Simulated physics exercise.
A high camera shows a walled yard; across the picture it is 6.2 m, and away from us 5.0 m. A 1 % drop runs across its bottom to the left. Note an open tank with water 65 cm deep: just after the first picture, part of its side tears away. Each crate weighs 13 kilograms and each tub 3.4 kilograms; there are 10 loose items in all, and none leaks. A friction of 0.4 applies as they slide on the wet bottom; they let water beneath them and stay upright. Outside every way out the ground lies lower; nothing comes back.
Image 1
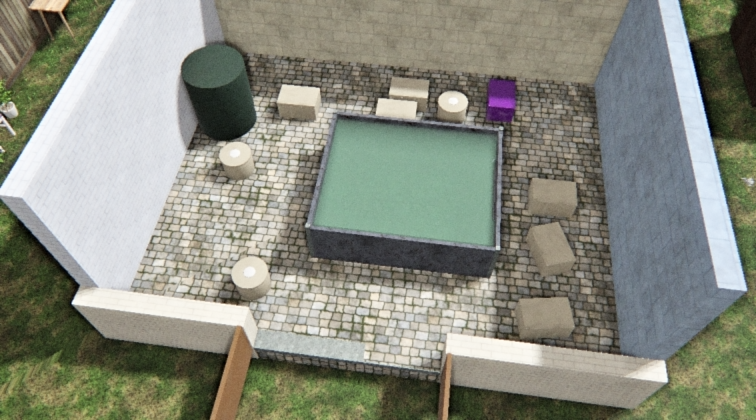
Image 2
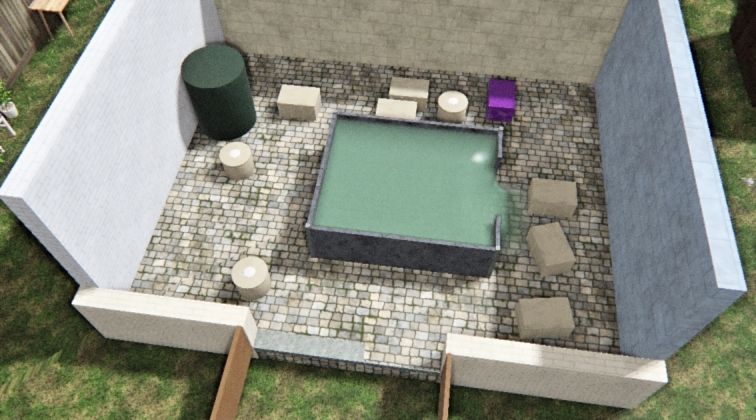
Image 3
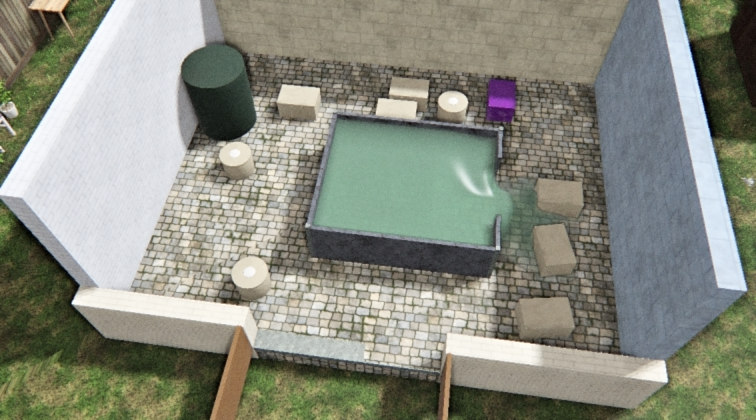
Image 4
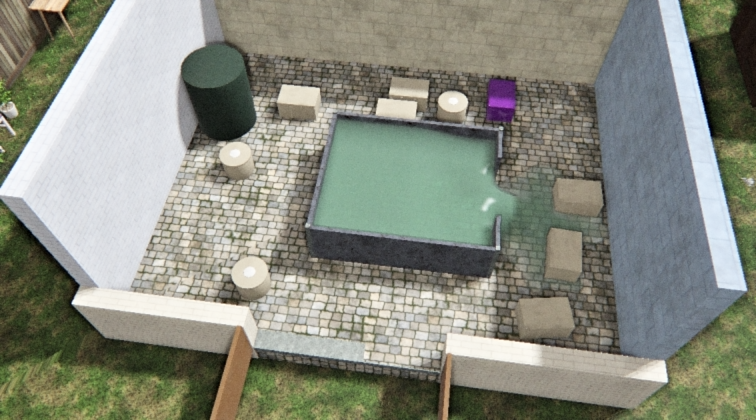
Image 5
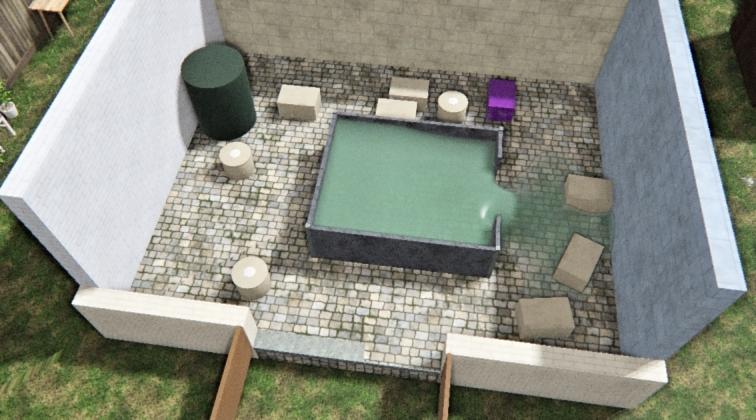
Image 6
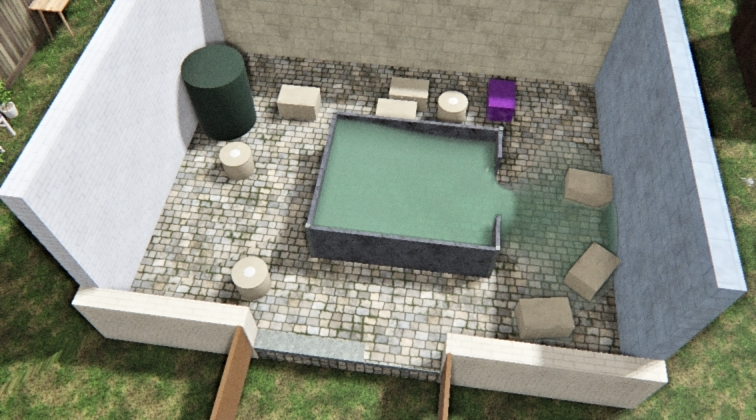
Green water pouring through a gap in a square tank's right side, spreading over cobbles and pushing two pale blocks rightward.
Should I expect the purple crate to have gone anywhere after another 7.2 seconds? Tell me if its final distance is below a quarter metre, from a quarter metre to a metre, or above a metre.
Its final distance is above a metre.
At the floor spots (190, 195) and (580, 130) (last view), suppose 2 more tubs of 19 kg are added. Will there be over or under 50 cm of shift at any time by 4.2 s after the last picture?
Below the mark, beyond the mark.
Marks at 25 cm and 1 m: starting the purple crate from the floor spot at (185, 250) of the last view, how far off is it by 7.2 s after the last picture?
As it turns out, it is swept away.
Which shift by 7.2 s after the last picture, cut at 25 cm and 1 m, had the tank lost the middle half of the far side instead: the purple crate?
My answer is that the purple crate is flushed far out.
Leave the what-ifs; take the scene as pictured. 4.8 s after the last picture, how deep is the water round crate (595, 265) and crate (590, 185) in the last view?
About 16 and 8 cm.
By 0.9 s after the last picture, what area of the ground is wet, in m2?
At that time the wet patch spans about 10.5 m2.
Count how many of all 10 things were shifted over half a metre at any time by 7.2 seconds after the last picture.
I get 10.
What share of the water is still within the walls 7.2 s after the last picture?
Some 96 per cent remains.
Then, 0.9 s after the last picture the purple crate is near (502, 94), 0.0 m from its start, aground; 0 of 10 are out; 1 afloat.
Then, 2.8 s after the last picture the purple crate is near (455, 116), 0.9 m from its start, aground; 0 of 10 are out; 2 afloat.
Then, 4.8 s after the last picture the purple crate is near (407, 118), 1.6 m from its start, afloat; 0 of 10 are out; 6 afloat.
Then, 7.2 s after the last picture the purple crate is near (313, 130), 3.0 m from its start, aground; 0 of 10 are out; 9 afloat.
